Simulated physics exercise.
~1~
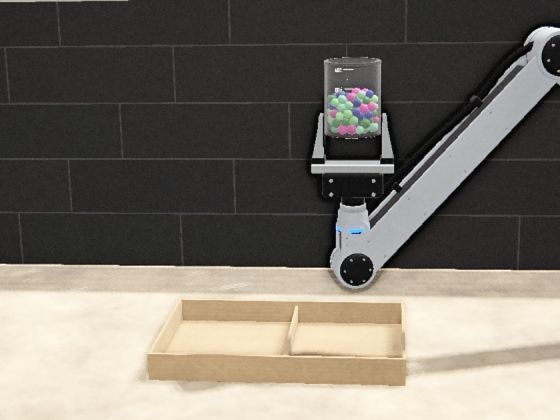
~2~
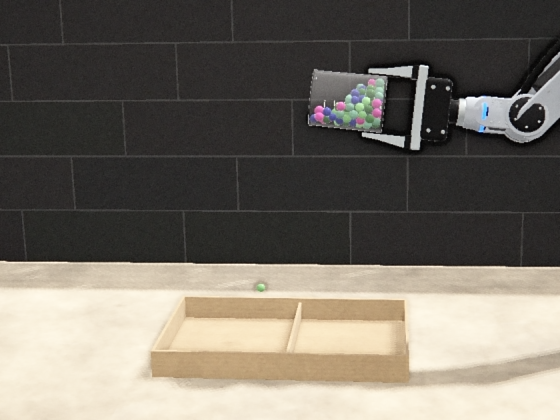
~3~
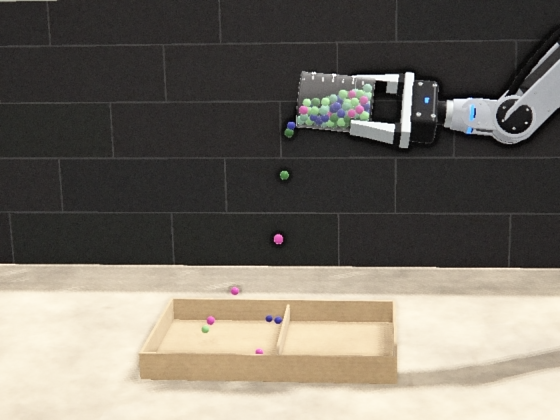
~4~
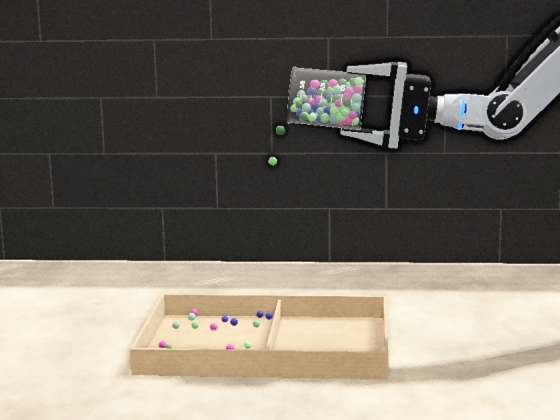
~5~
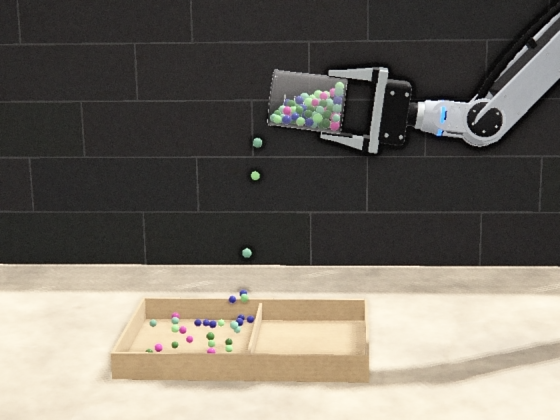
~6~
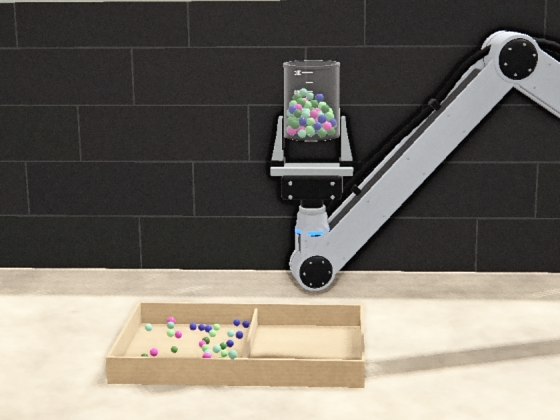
A robot arm tips a clear tumbler, spilling some colorful balls into a divided tray, then rights it.
